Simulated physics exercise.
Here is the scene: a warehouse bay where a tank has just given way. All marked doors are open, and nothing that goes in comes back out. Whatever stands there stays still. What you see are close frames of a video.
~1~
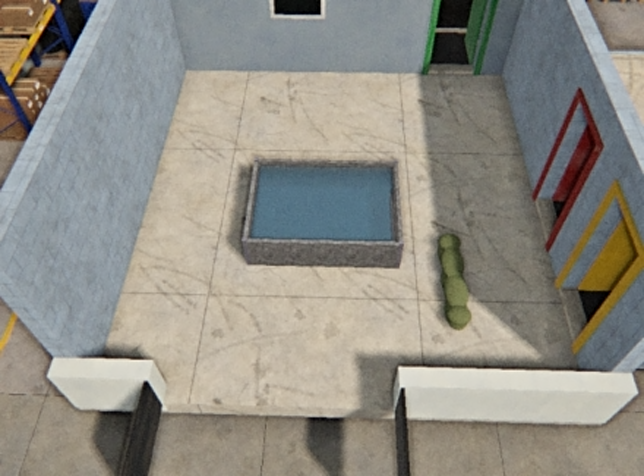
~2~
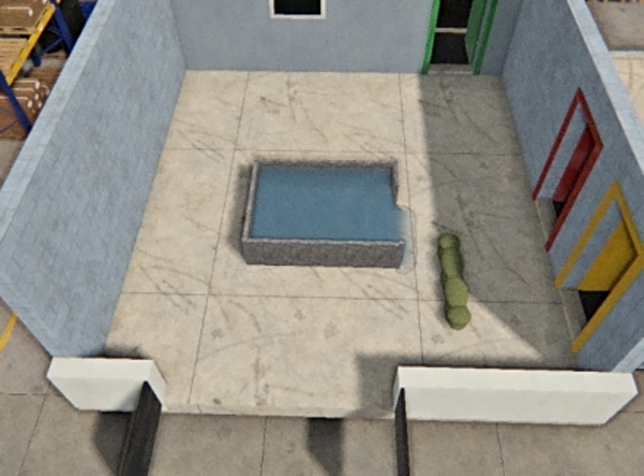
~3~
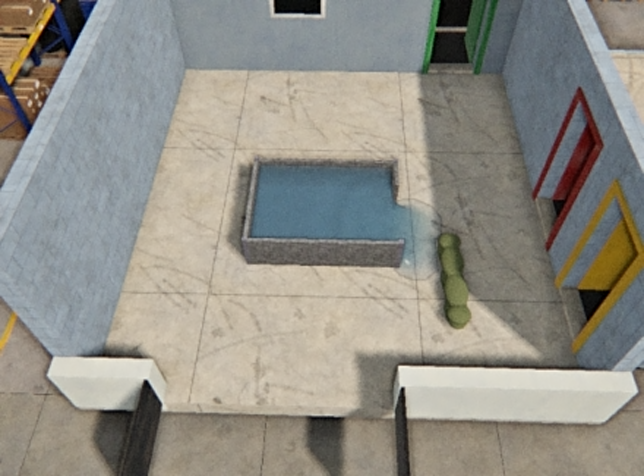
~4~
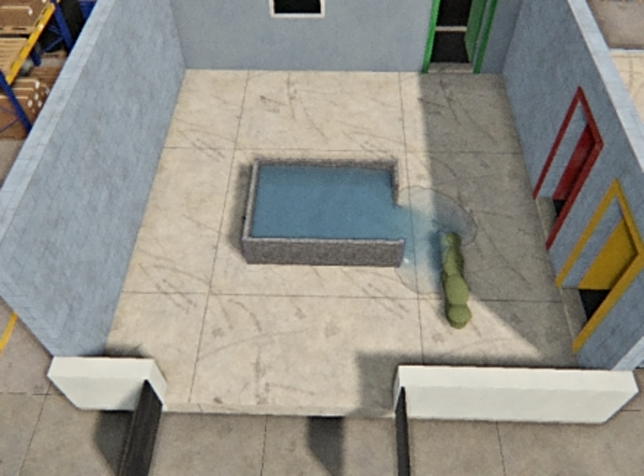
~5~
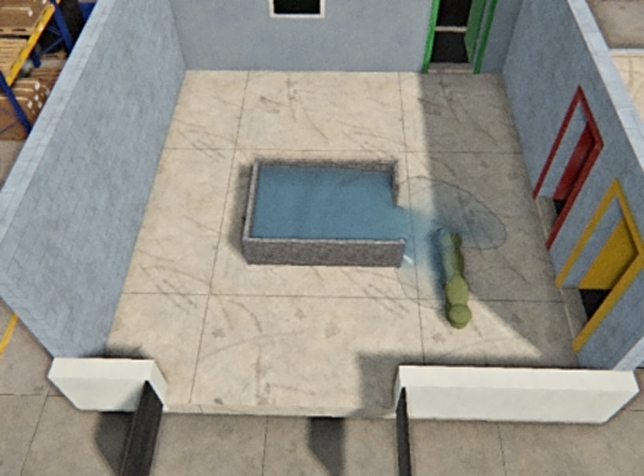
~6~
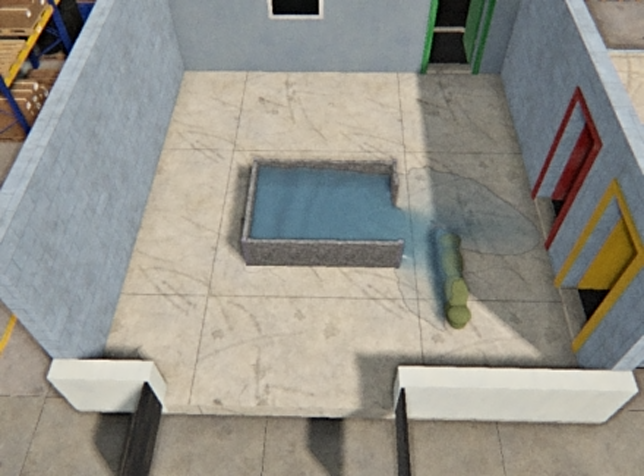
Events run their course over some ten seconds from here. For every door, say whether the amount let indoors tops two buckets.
Result: Most likely the green door will exceed two buckets; most likely the red door will exceed two buckets; most likely the yellow door will not exceed two buckets.
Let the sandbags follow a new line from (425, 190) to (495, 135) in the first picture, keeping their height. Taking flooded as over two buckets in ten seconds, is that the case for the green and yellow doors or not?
Results - green: Under the threshold, yellow: Above the threshold.
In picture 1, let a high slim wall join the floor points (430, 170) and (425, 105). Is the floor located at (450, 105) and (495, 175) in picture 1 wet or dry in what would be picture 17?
In that order: Not flooded, under water.
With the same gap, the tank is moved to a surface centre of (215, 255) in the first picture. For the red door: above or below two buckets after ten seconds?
Going door by door, the red door misses the mark.
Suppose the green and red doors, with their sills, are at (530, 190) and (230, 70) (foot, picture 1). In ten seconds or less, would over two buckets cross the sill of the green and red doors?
Door green breaks the limit, while door red keeps within limits.
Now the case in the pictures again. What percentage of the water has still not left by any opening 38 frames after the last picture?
78 %.
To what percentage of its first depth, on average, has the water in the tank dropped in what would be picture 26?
38 percent or thereabouts.
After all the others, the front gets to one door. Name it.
Last in line is the green-painted one.
A moment on, water covers 15 % of the floor; the green door not reached, the red door over two buckets in, the yellow door not reached.
Next, water covers 25 % of the floor; the green door not reached, the red door over two buckets in, the yellow door wet at the sill, nothing in.
Then, water covers 35 % of the floor; the green door under two buckets in, the red door far over two buckets in, the yellow door wet at the sill, nothing in.
Later, water covers 50 % of the floor; the green door over two buckets in, the red door far over two buckets in, the yellow door under two buckets in.
In the end, water covers 75 % of the floor; the green door over two buckets in, the red door far over two buckets in, the yellow door under two buckets in.
